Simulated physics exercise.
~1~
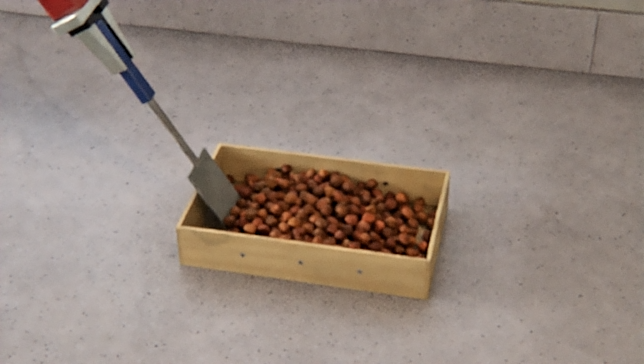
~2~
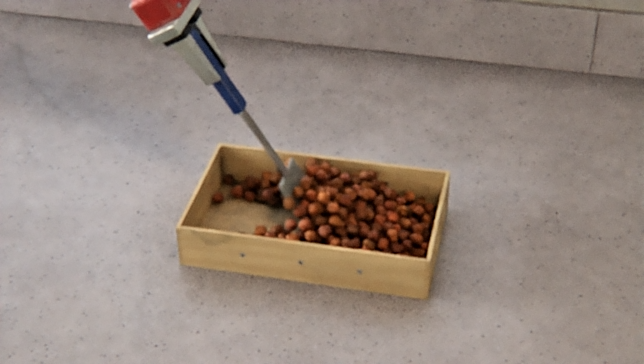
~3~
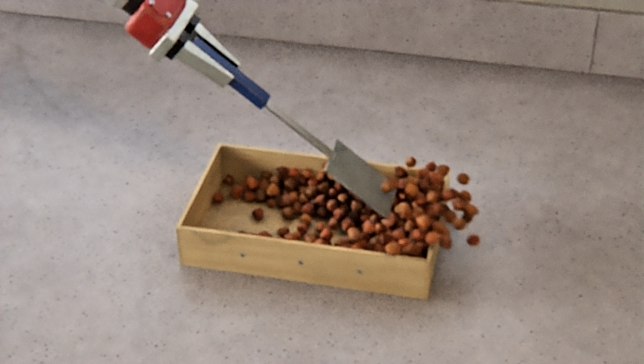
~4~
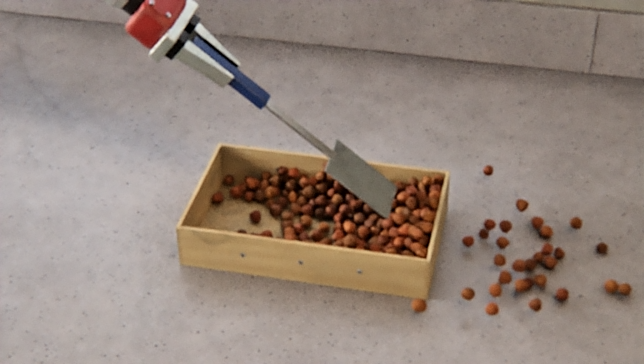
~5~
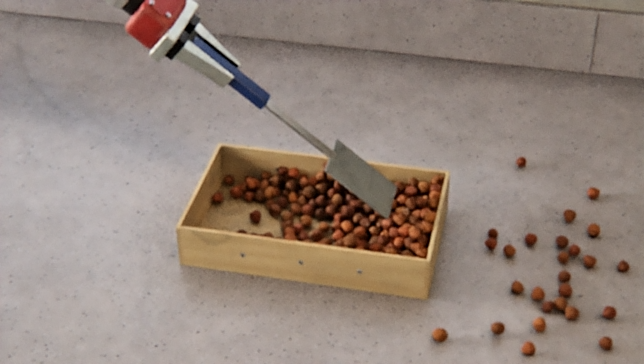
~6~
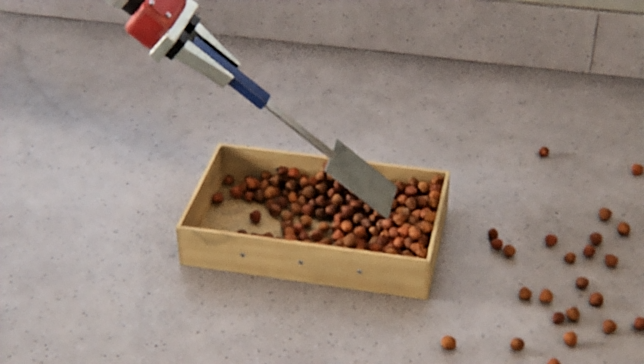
At the start, a robot arm with a red and blue tool holds a flat metal turner upright in the left end of a shallow wooden trough filled with hazelnuts. The blade pushes to the right, heaping the nuts toward the far end and leaving bare wood behind it. It then lifts and tilts flatter near the right wall, and some nuts spill over the edge. They scatter and roll across the grey speckled surface while the turner stays still. In the end, most hazelnuts remain in the trough, with a smaller share spread out to its right.
